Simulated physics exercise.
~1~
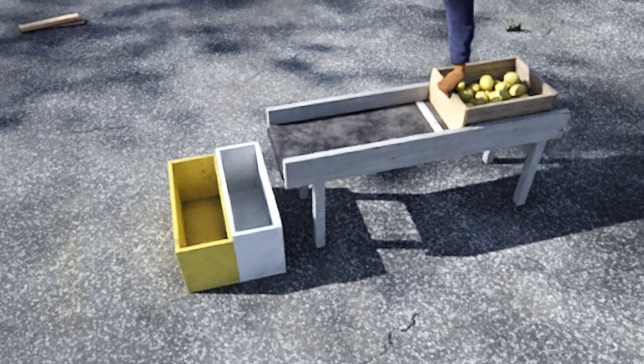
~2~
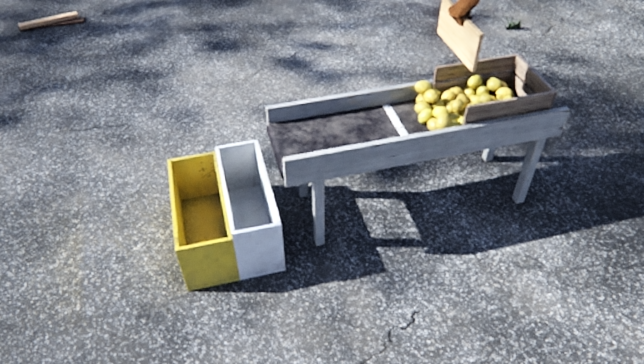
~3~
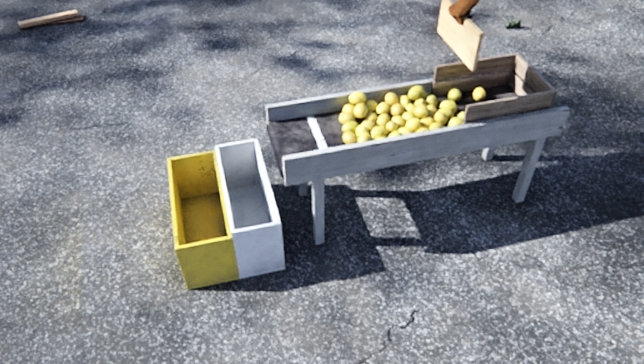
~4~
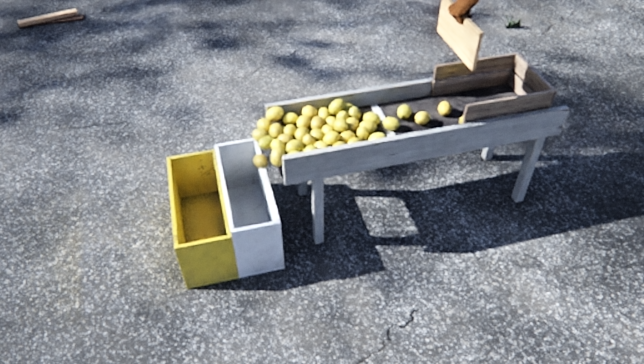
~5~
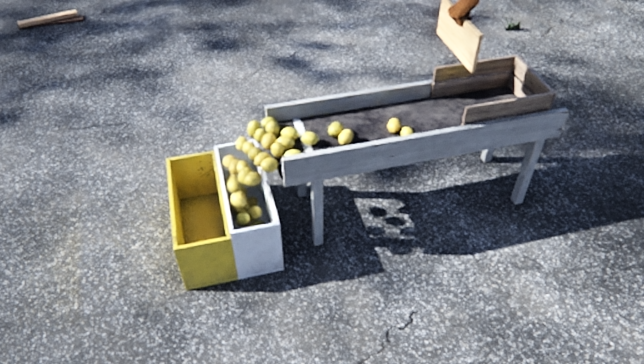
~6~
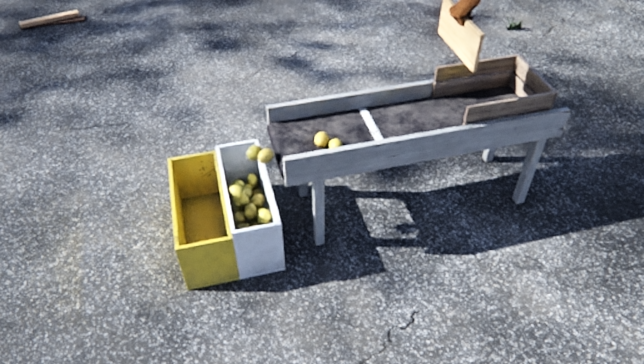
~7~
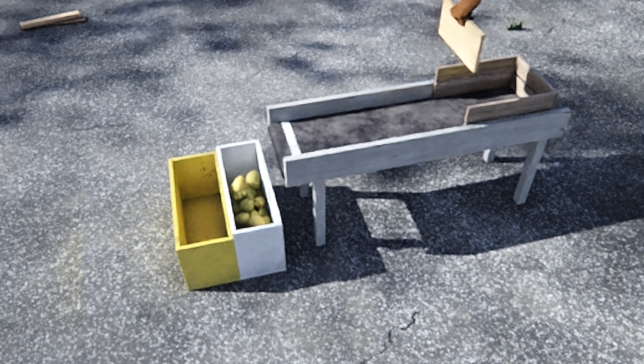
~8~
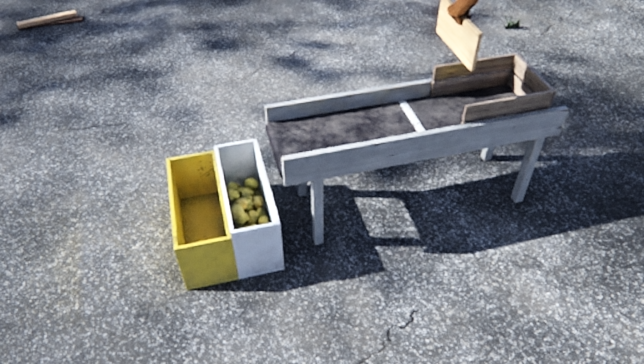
In this clip, a hand lifts a wooden gate from a pen of yellow lemons, and the moving belt carries them left and drops them off its end into the white bin, leaving the belt bare and the adjoining yellow tote empty.
